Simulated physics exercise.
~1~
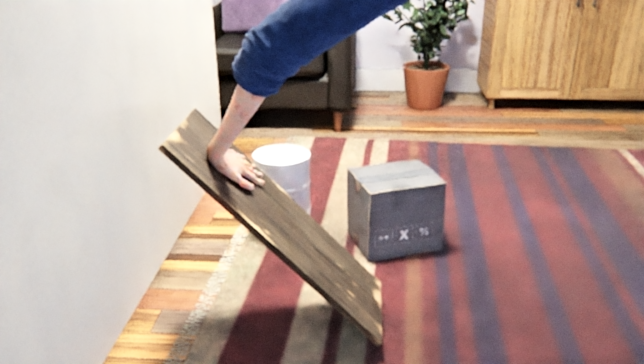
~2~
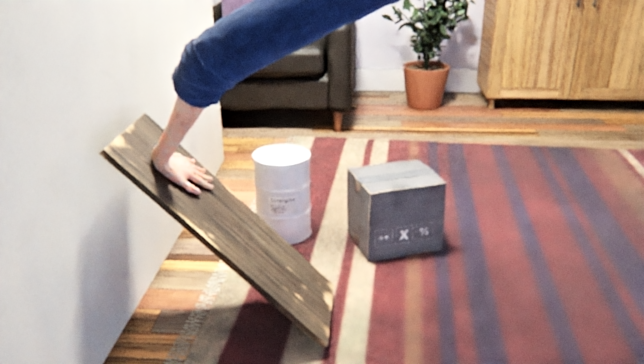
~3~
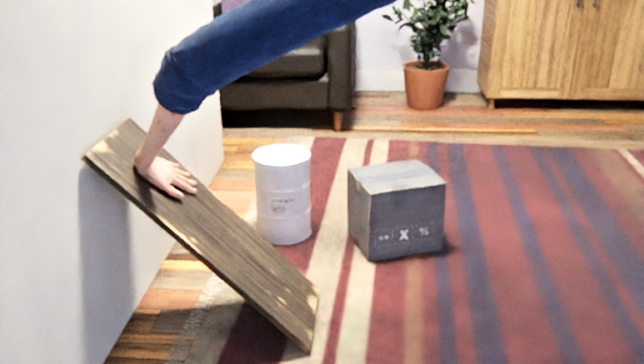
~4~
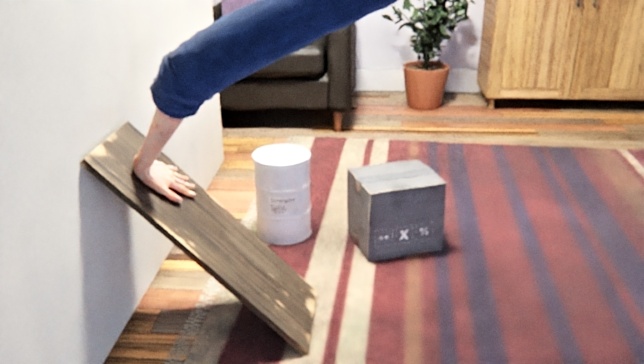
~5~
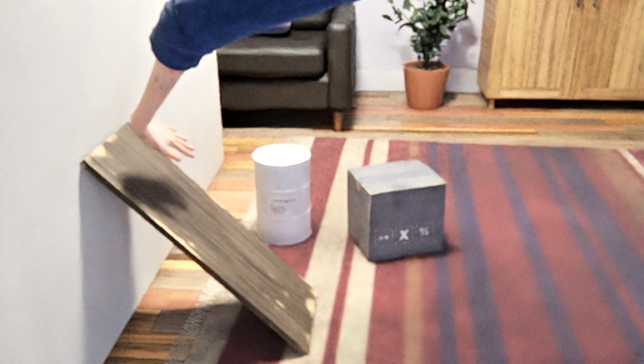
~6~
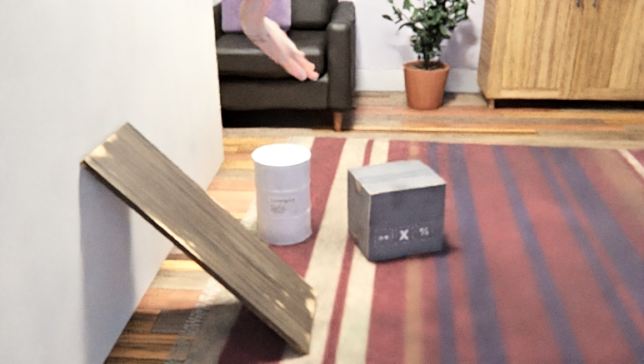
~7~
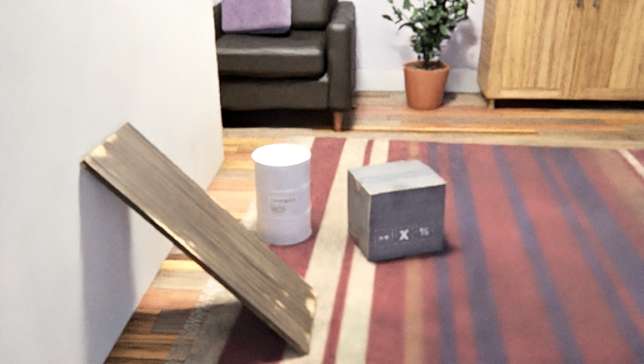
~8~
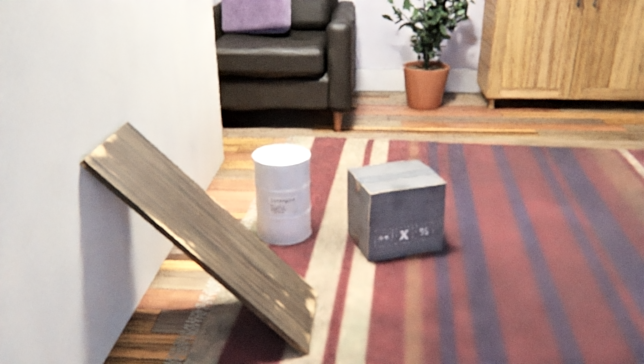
In this clip, a hand moves a dark wooden board left until it leans against a bare wall, near a white canister and a grey box on a striped rug. The hand lets go and withdraws, and the board stays leaning.
